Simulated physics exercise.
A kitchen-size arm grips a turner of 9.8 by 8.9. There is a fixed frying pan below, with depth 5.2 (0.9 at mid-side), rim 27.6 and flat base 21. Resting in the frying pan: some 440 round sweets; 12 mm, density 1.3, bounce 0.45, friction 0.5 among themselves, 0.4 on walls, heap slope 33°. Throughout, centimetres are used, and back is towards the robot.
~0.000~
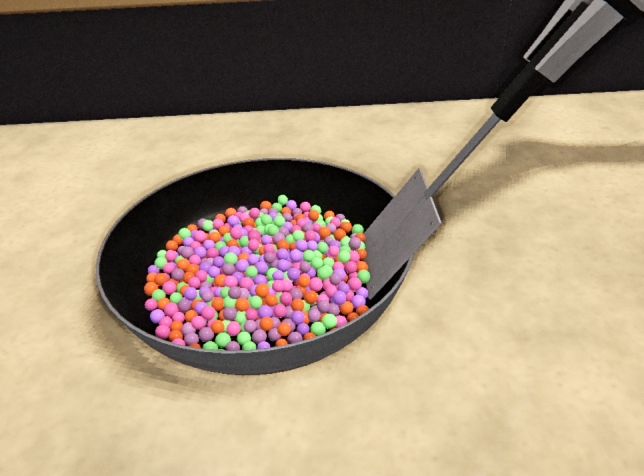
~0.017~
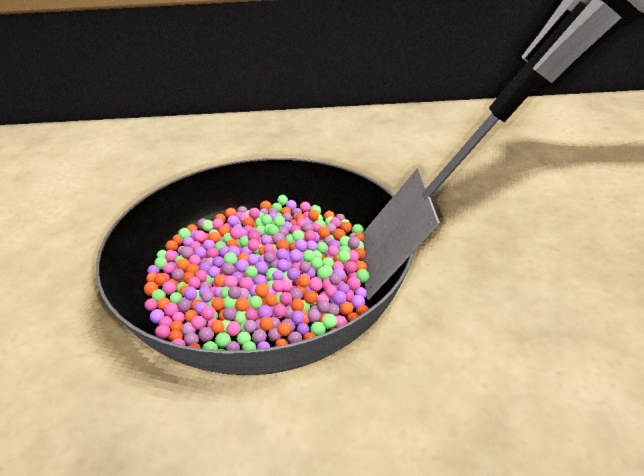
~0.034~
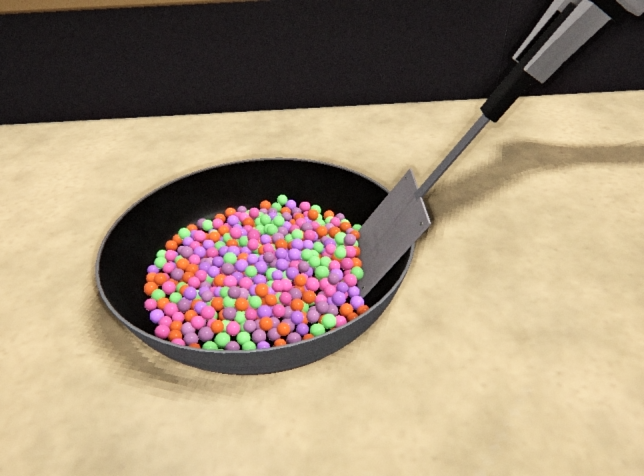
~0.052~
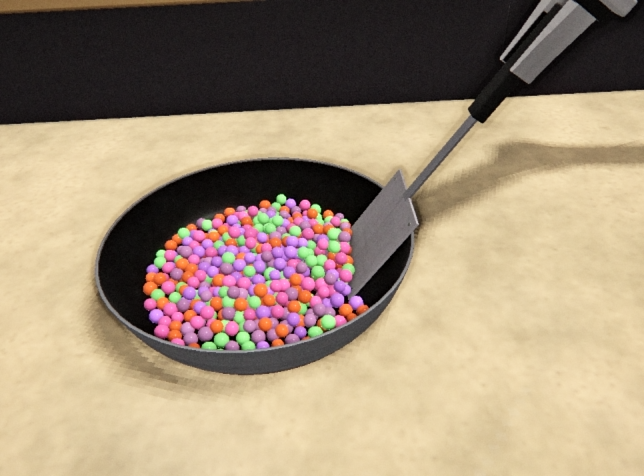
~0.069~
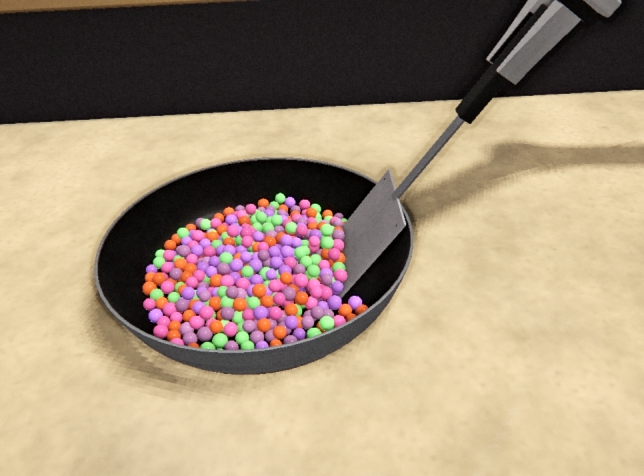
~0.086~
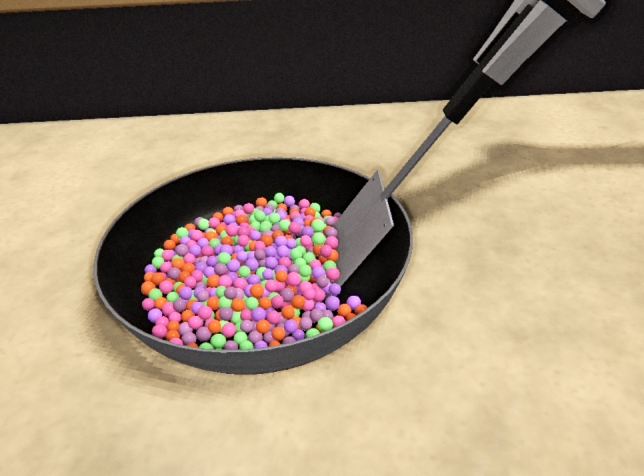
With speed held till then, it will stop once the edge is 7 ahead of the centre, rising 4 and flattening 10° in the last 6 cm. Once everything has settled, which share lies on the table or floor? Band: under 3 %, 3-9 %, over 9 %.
Under 3 %.
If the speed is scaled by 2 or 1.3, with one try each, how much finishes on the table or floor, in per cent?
I'd expect close to 15 and then close to 0 percent.
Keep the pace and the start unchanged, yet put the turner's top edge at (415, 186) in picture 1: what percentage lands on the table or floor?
About 0 per cent.
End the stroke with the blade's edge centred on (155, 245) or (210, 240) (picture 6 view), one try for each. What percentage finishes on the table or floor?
5 % and 0 %.
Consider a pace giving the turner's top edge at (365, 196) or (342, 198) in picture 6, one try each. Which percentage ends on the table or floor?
Estimates: About 5 %, about 15 %.
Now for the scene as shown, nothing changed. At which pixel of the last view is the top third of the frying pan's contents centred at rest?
Look near (156, 262).
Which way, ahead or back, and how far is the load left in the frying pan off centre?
About 5.0 cm ahead.
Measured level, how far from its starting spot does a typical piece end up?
About 3 cm.
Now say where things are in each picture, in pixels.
In the first frame, the turner top edge at (429, 193), sloping 55°; upper third of the load around (270, 260), from x 150 to 365, top at y 200; 443 in the frying pan.
In the second frame, the turner top edge at (428, 193), sloping 55°; upper third of the load around (270, 260), from x 150 to 365, top at y 200.
In the third frame, the turner top edge at (420, 194), sloping 55°; upper third of the load around (272, 259), from x 150 to 365, top at y 200.
In the fourth frame, the turner top edge at (408, 194), sloping 55°; upper third of the load around (275, 257), from x 150 to 365, top at y 200.
In the fifth frame, the turner top edge at (397, 195), sloping 55°; upper third of the load around (271, 256), from x 150 to 360, top at y 200.
In the sixth frame, the turner top edge at (385, 195), sloping 55°; upper third of the load around (270, 255), from x 150 to 360, top at y 200; 443 in the frying pan.
After 0.17 s, sloping 55°, highest piece 5 above the table; 443 in the frying pan.
After 0.26 s, sloping 51°, highest piece 6 above the table; 443 in the frying pan.
After 0.50 s, sloping 45°, highest piece 5 above the table; 441 in the frying pan, 2 on the blade or in flight.
After 1.55 s, sloping 45°, highest piece 5 above the table; 441 in the frying pan, 2 on the table or floor.
In the end, 441 in the frying pan, 2 on the table or floor. That is 0 % on the table or floor.
